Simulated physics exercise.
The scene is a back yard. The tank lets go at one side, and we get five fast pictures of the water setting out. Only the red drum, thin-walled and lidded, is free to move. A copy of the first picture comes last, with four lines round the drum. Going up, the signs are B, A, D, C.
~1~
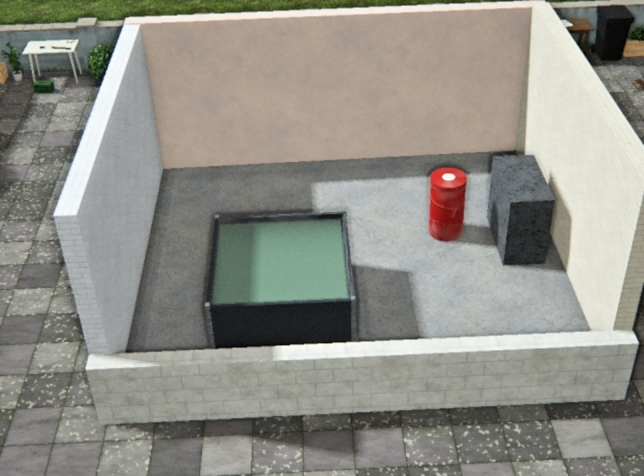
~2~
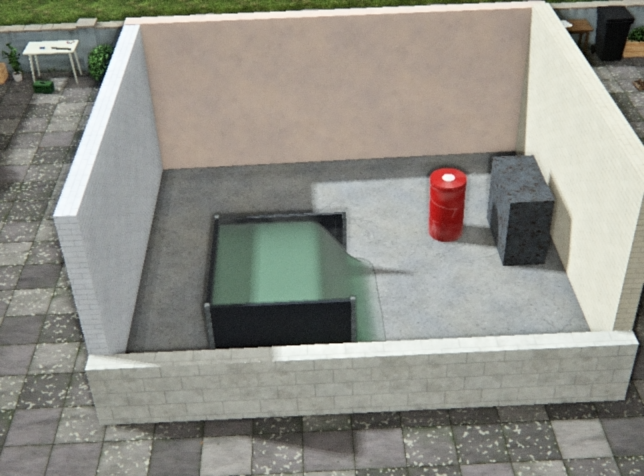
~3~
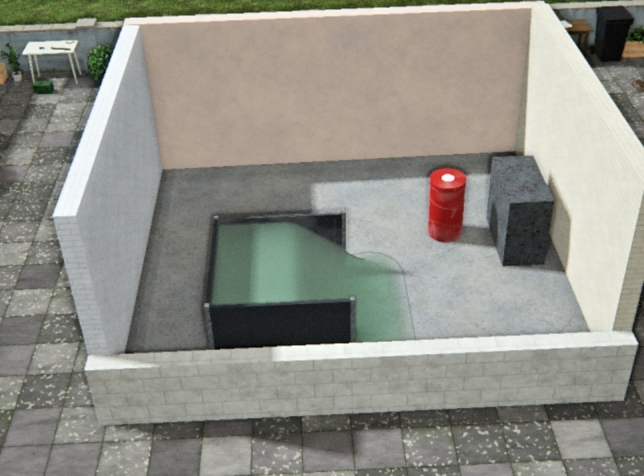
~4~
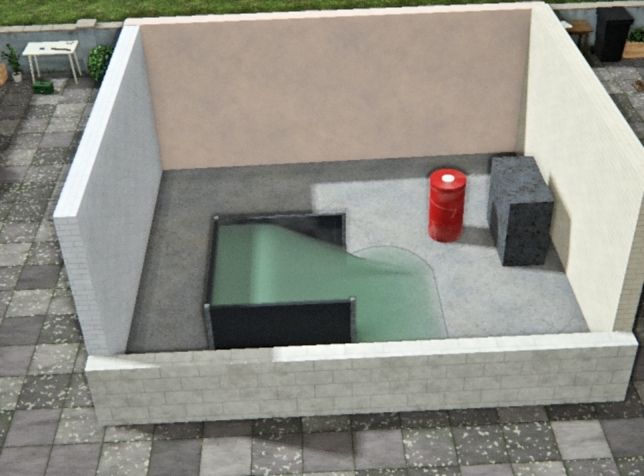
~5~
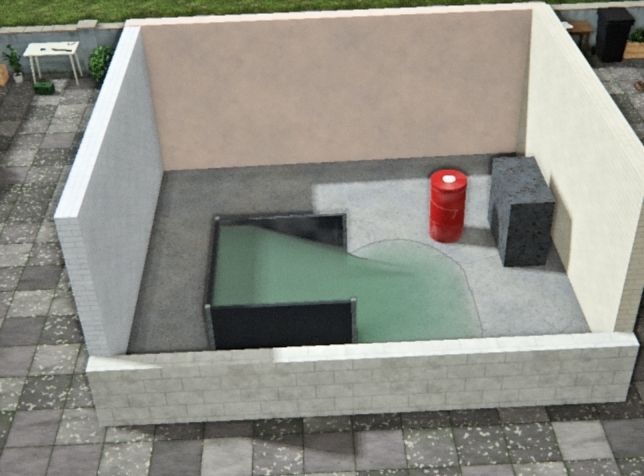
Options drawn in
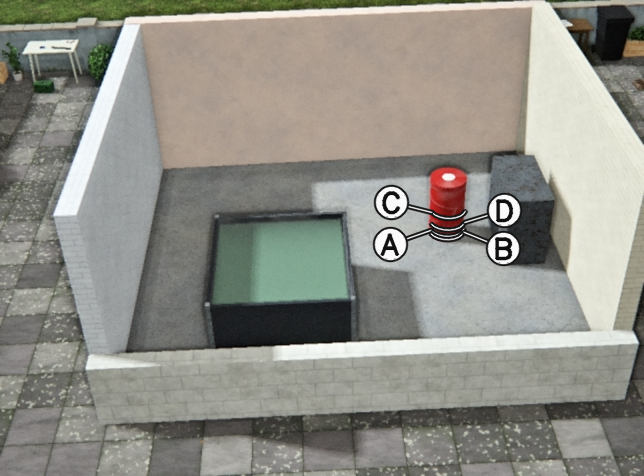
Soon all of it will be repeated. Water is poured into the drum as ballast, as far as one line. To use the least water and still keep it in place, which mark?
Level C.
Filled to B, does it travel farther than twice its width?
Yes, clearly.
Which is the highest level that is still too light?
That is level D.
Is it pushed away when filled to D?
Yes, that goes wrong.
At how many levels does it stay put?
One of the four.
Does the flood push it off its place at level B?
Yes, it does.
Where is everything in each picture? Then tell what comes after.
Lid of the red drum at (449, 177); tank full, its middle at (281, 261).
Water covers 3 % of the ground and is seen nearest the drum at (367, 266).
Water covers 6 % of the ground and is seen nearest the drum at (383, 257).
Water covers 10 % of the ground and is seen nearest the drum at (405, 252).
Lid of the red drum at (450, 179); water covers 15 % of the ground and is seen nearest the drum at (433, 251).
On the marked copy, A at (449, 236); B at (448, 239); C at (450, 218); D at (449, 230); from the bottom up B, A, D, C.
For level A, it is pushed about 8 times its own width away.
For level B, it is pushed about 4 times its own width away.
For level C, it does not move.
For level D, it is pushed about its own width away.
